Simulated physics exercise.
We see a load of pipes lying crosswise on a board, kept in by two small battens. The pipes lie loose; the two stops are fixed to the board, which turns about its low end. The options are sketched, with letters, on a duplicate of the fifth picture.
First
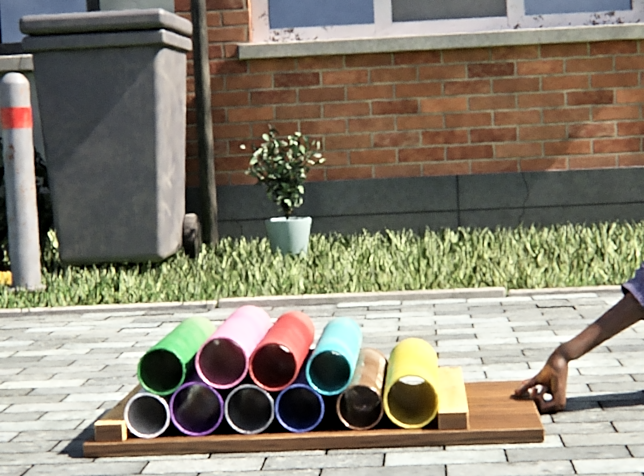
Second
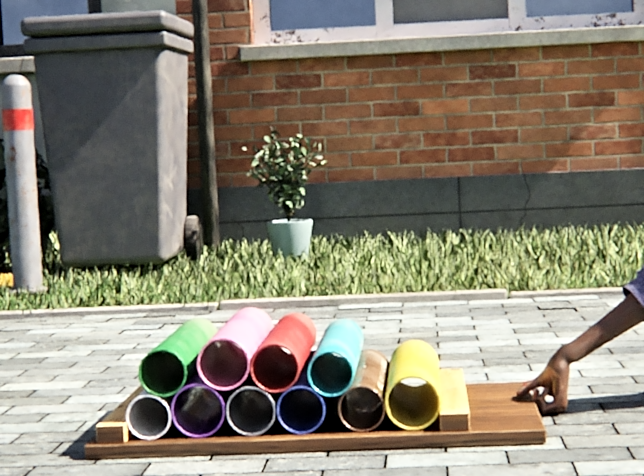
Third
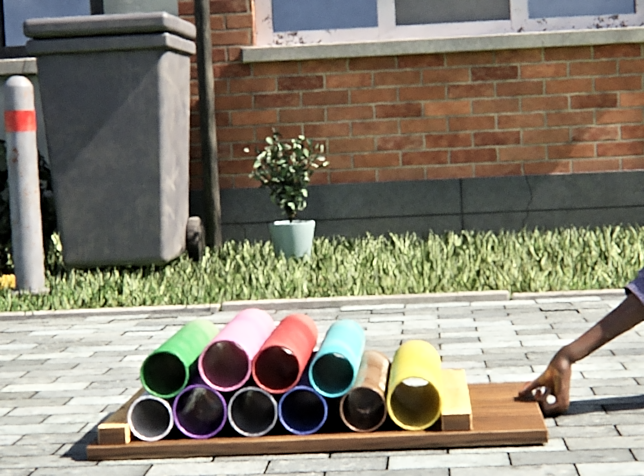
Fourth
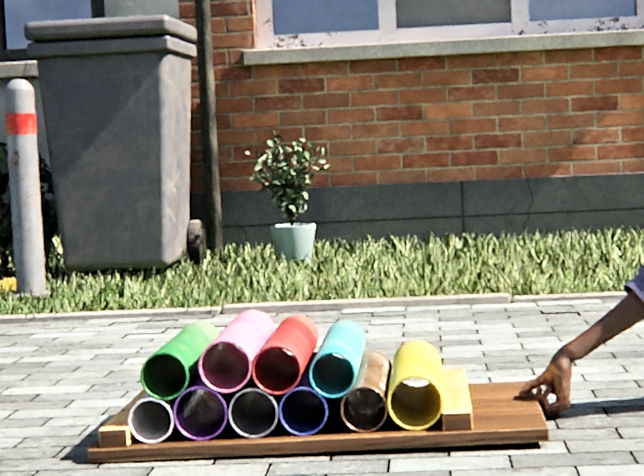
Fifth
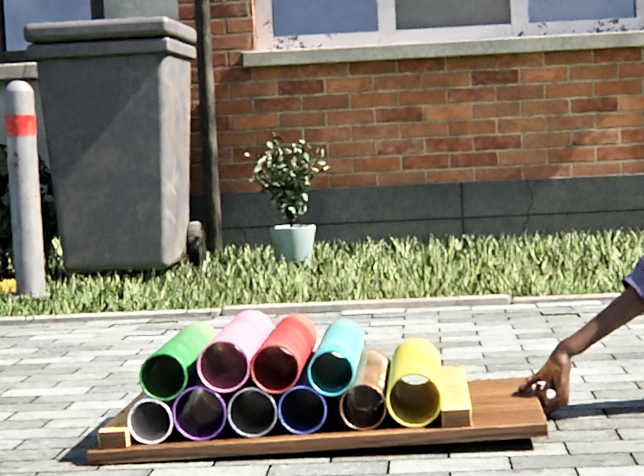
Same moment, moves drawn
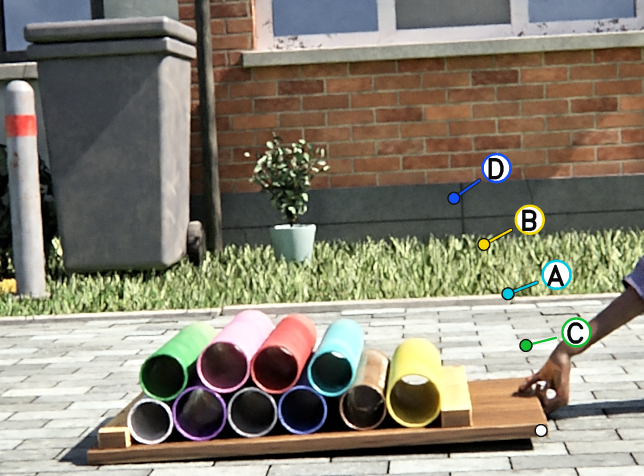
On a paved yard, a hand slightly raises the right end of a board holding coloured pipes.
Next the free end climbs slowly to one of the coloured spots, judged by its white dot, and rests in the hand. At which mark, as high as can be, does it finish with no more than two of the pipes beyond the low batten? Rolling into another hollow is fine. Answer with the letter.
It can be raised to B.
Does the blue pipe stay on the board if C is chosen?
Yes, with C.
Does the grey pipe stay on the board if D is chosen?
Yes, with D.
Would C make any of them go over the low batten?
At C: No.
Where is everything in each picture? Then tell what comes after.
Green pipe (161, 371); red pipe (274, 367); pink pipe (222, 362), in the first frame.
Pink pipe (224, 364); turquoise pipe (331, 373), in the second frame.
Board (324, 410); brown pipe (364, 409); yellow pipe (415, 403); blue pipe (303, 411), in the third frame.
Board (325, 410); purple pipe (201, 413), in the fourth frame.
Board (324, 409); purple pipe (200, 414), in the fifth frame.
On the marked copy, A at (508, 294); B at (484, 244); C at (526, 345); D at (454, 198); the white dot at (541, 431).
Following B. Soon after the start, board at 16°.
Later, board at 26°.
In the end, board at 26°, one over the low batten (green).
As for the rest, A none over the low batten; C none over the low batten; D four over the low batten (green, red, pink, turquoise).
